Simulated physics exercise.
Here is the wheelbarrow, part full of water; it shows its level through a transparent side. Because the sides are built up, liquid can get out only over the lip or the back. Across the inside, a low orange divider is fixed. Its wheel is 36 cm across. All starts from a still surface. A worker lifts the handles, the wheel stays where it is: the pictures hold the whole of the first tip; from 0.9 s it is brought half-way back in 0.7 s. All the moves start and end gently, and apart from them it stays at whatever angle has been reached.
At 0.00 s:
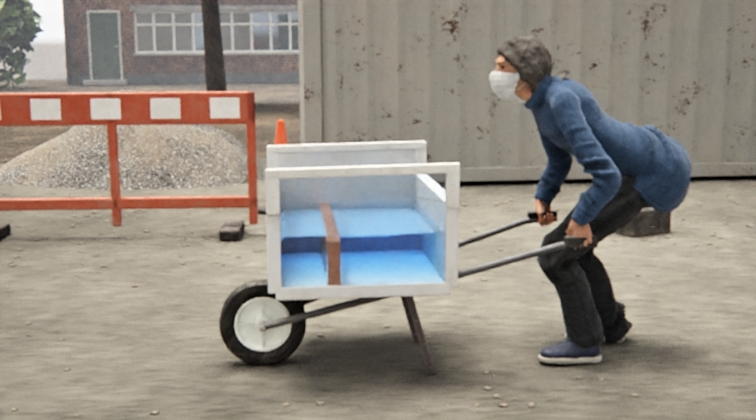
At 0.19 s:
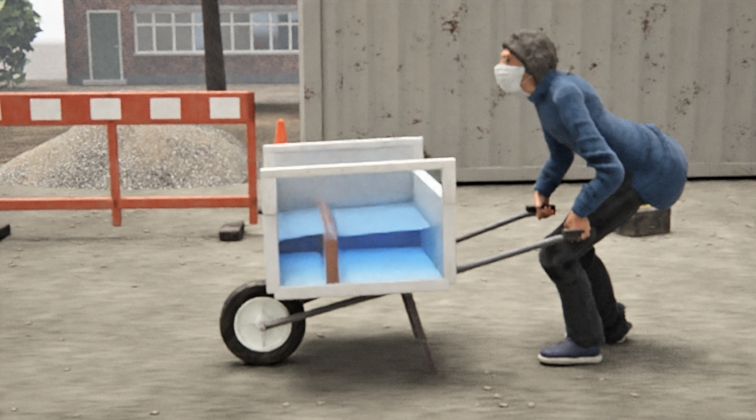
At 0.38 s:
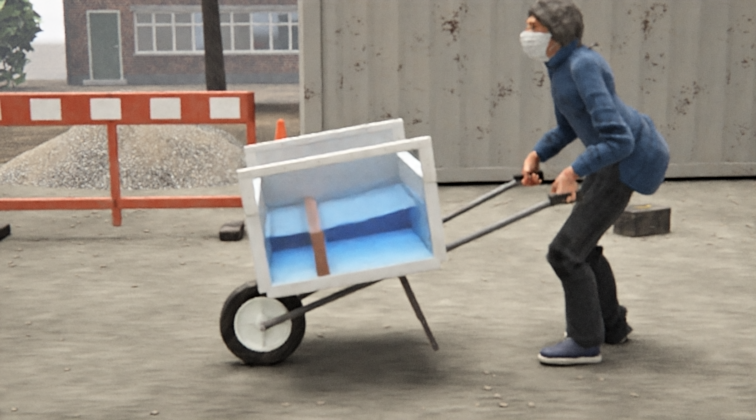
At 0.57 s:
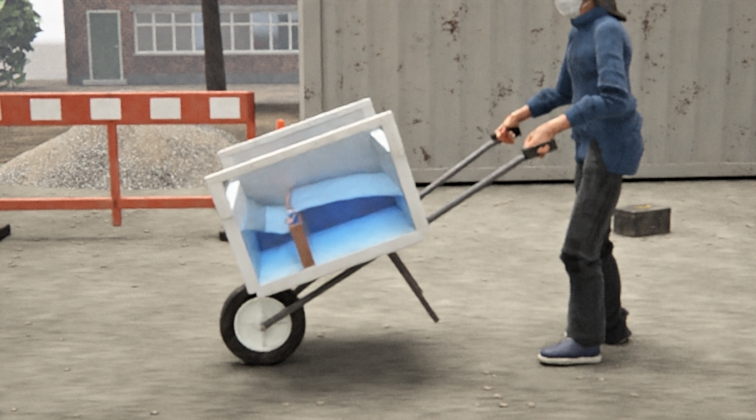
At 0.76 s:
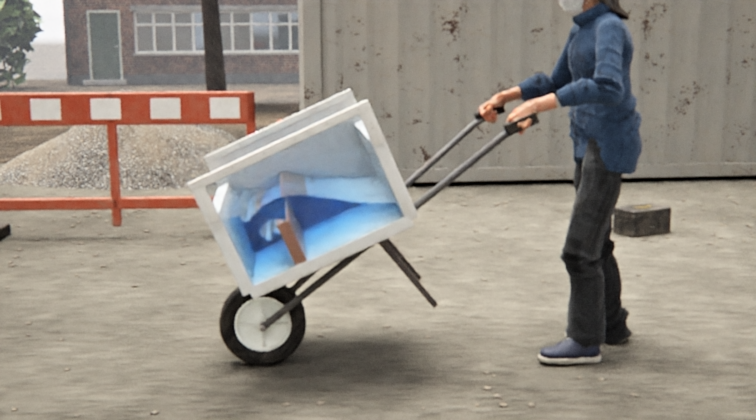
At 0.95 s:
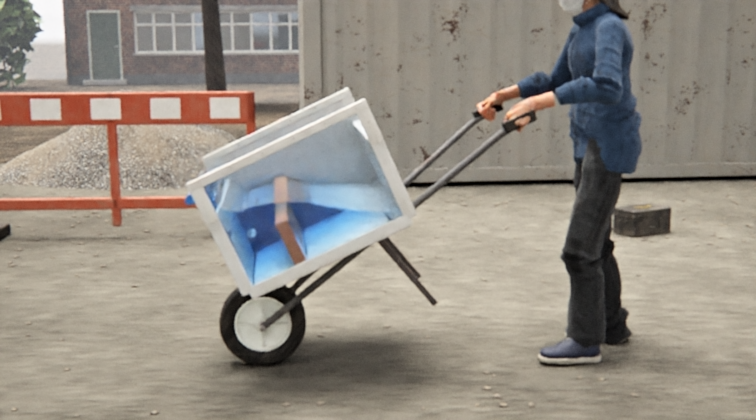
A masked worker in a blue sweater, crouched at the right, straightens up and lifts the handles of a wheelbarrow, tilting its white, clear-sided box nose down to the left. The blue water inside surges leftward around a brown divider, and a little emerges at the box's left edge.
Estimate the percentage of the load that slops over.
Roughly 17 % slops over.
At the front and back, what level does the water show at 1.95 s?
Front: 22 cm; back: 12 cm.
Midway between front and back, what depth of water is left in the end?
About 16 centimetres.
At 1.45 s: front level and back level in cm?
Roughly 28 cm in front and 8 cm behind.
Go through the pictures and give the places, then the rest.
The first frame shows it reaches (294, 238) at the front; it reaches (428, 234) at the back; the lip is at (280, 208); the front is on the left.
The second frame shows it reaches (291, 239) at the front; it reaches (426, 229) at the back.
The third frame shows it reaches (277, 236) at the front; it reaches (410, 208) at the back; it has turned 8° nose down.
The fourth frame shows it reaches (254, 230) at the front; it reaches (387, 195) at the back; it has turned 18° nose down.
The fifth frame shows it reaches (236, 218) at the front; it reaches (379, 202) at the back; it has turned 23° nose down.
The sixth frame shows it reaches (224, 197) at the front; it reaches (382, 209) at the back; it has turned 24° nose down; the lip is at (217, 214); water is coming out, 3 per cent so far.
Then, 1.45 s in, the barrow is at 13° forwards, the surface stands 7 cm at the back and 27 cm at the front; 17 per cent has gone, over the front.
Then, 1.95 s in, the barrow is at 12° forwards, the surface stands 12 cm at the back and 22 cm at the front; 17 per cent has gone, over the front.
Then, 2.40 s in, the barrow is at 12° forwards, the surface stands 9 cm at the back and 24 cm at the front; 17 per cent has gone, over the front.
Then, 4.49 s in, 17 per cent has gone, over the front, 14 of 85 litres.
